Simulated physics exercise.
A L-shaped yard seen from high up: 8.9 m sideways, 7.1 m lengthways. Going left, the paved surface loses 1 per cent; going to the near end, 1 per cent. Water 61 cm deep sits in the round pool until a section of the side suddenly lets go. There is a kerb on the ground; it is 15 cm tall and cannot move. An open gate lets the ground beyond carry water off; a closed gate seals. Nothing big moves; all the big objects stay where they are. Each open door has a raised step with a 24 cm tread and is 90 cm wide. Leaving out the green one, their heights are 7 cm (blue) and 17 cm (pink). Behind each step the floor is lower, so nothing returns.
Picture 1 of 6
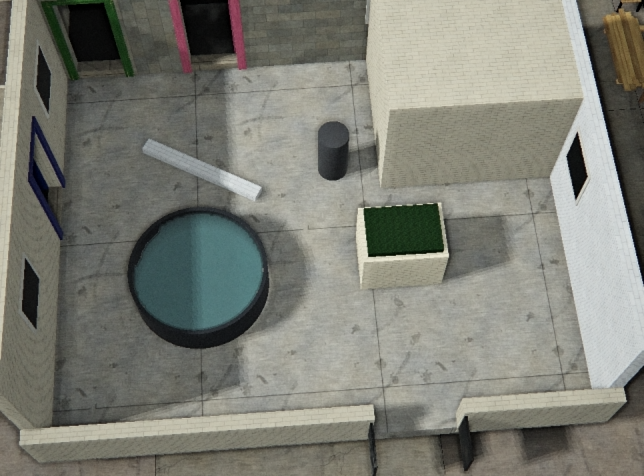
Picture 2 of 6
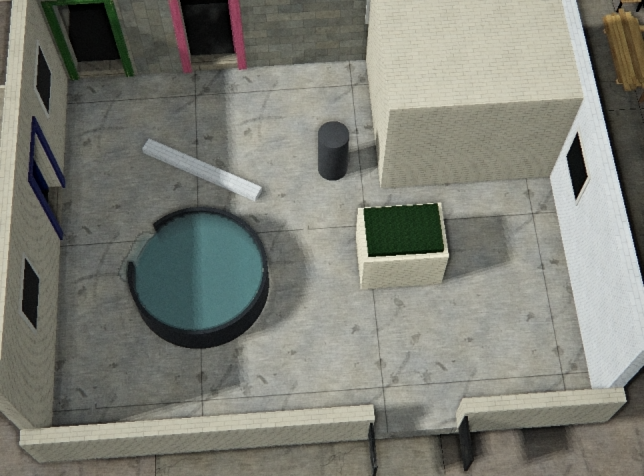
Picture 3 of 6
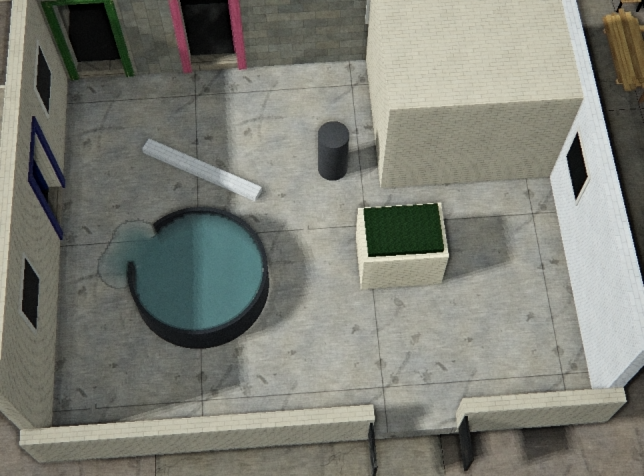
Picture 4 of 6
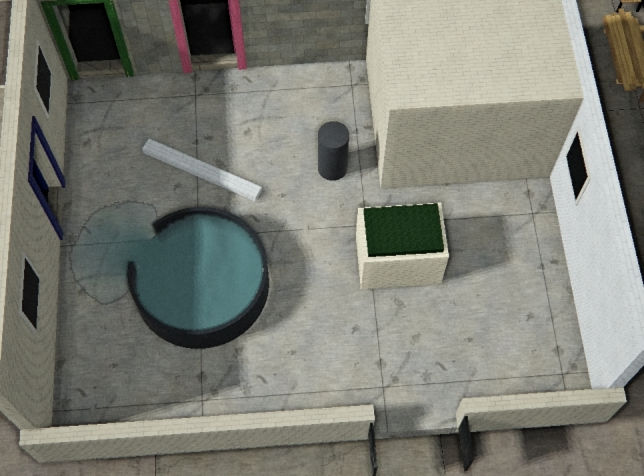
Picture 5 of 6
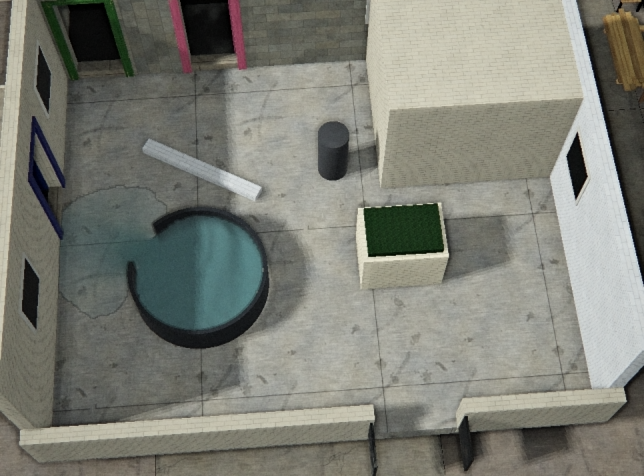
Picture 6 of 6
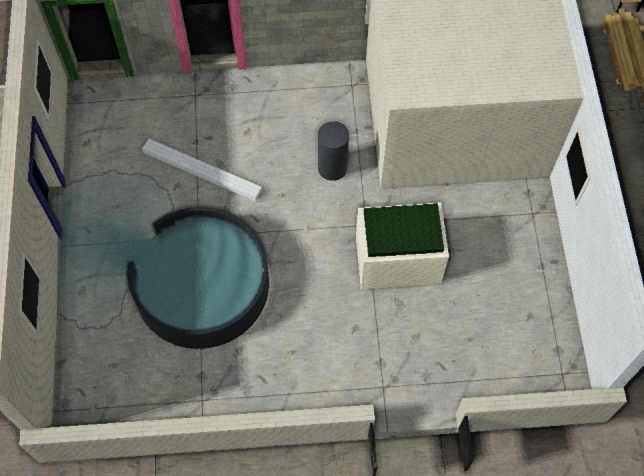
We see a walled yard from above with a round pool of teal water; a gap opens in the pool's upper left rim, and water pours out, spreading in a thin sheet across the paving toward the left wall.
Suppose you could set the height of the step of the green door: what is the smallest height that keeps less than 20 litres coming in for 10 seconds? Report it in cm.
The smallest such height is close to 19 cm.
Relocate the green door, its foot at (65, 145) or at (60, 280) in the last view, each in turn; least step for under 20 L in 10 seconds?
In turn: About 8.5 cm, about 23 cm.
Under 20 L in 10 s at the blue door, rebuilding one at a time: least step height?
Roughly 22 cm at blue.
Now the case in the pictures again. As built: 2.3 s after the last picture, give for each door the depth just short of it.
Blue door 18 cm, green door 24 cm, pink door 1 cm.
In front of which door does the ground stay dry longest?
The pink door.
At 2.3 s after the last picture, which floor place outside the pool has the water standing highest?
Around (68, 89).
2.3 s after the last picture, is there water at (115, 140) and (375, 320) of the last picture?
I'd call the first touched by the flood and the second spared by the flood.
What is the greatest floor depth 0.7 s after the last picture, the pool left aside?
Max depth: About 34 cm.
Then, 0.7 s after the last picture water covers 10 % of the floor, deepest (34 cm) near (142, 255); it has not reached the green door.
Then, 2.3 s after the last picture water covers 25 % of the floor, deepest (28 cm) near (68, 89); 24 cm at the green door, 8 litres in over its 20 cm step.
Then, 9.3 s after the last picture water covers 75 % of the floor, deepest (10 cm) near (61, 251); 7 cm at the green door, 17 litres in over its 20 cm step.
At the green door as built, the water peaked near 25 cm, 1.9 s after the last picture.
Run again over the same 10 s with other heights there, 52 litres in over 15.5 cm, 13 litres over 21 cm. The limit of 20 litres is kept from about 19 cm up.
